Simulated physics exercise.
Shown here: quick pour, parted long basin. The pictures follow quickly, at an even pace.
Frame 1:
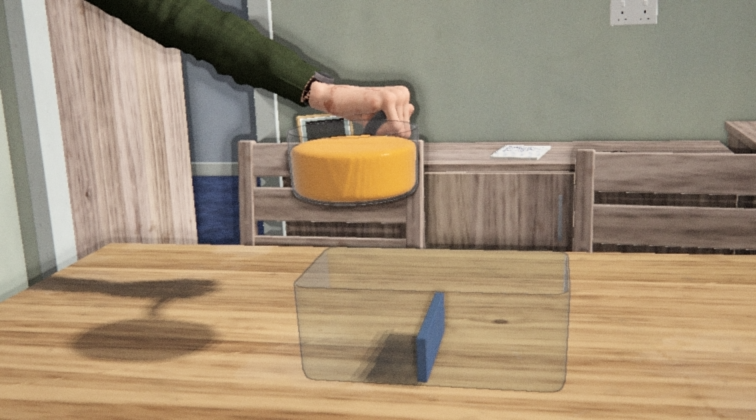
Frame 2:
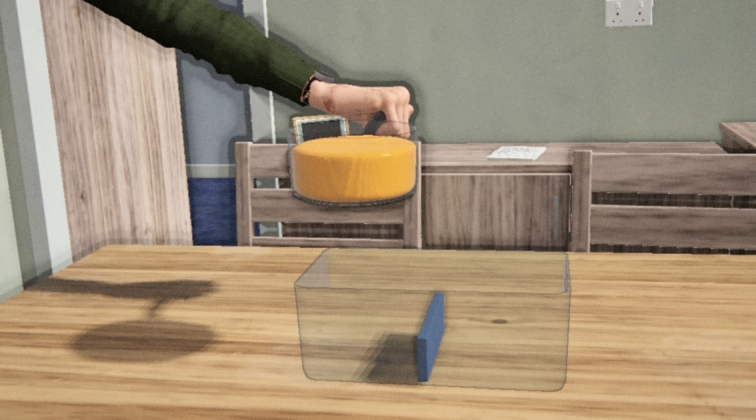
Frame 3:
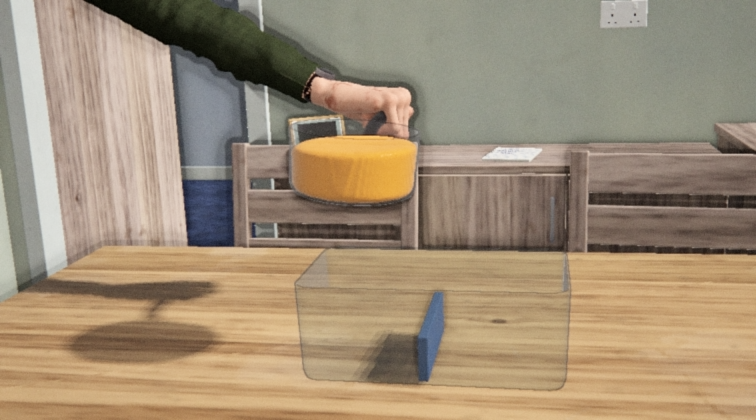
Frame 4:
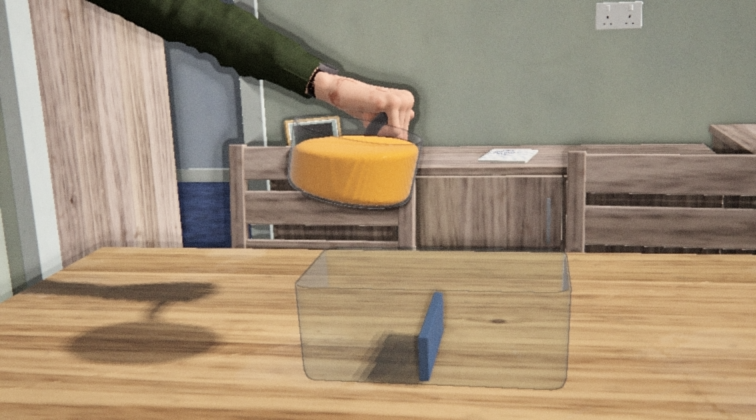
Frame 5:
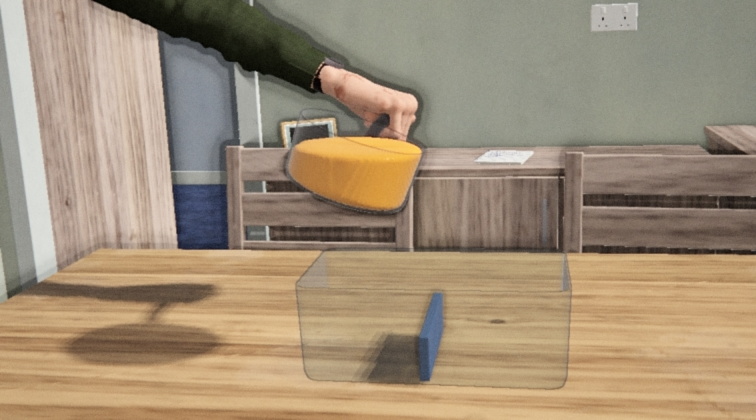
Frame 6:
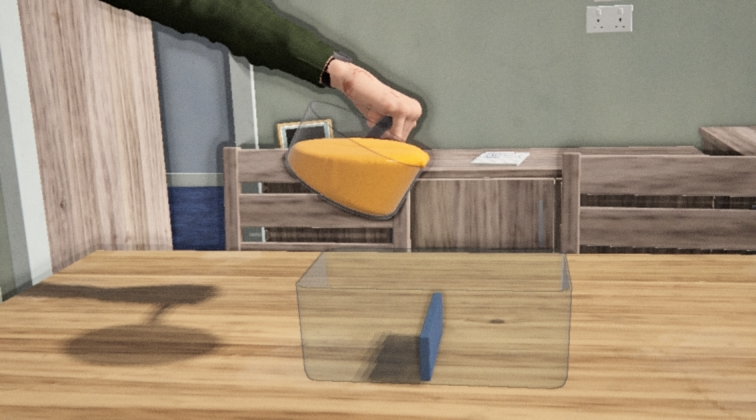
The video shows a hand holding a round container of orange liquid above a clear rectangular basin with a blue divider on a wooden table, then tilting the container steadily to the right as the liquid shifts inside.
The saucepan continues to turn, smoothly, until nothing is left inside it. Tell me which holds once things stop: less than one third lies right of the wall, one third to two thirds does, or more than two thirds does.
More than two thirds lies right of the wall.
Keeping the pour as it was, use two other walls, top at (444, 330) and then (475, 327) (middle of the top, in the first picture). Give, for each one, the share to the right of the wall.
Result: 65 % first, 35 % second.
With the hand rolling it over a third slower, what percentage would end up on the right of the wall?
85 per cent or thereabouts.
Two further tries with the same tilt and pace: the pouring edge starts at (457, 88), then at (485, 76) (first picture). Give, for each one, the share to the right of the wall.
It comes to about 90 %, followed by about 75 %.
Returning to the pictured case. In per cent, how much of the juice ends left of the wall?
It comes to some 20 per cent.
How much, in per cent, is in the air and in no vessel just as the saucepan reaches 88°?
It's close to 40 percent.
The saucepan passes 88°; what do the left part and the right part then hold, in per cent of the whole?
Left side around 0 per cent; right side around 30 per cent.
A moment on, the tilt is 88° and 33 per cent is still to pour, 0 is left of the wall and 29 right of it.
Next, the tilt is 102° and 8 per cent is still to pour, 9 is left of the wall and 76 right of it.
Then the tilt is 102° and 1 per cent is still to pour, 16 is left of the wall and 80 right of it.
Later the tilt is 102° and 0 per cent is still to pour, 17 is left of the wall and 82 right of it.
At rest 18 per cent lies left of the wall, 82 right of it and 1 outside.
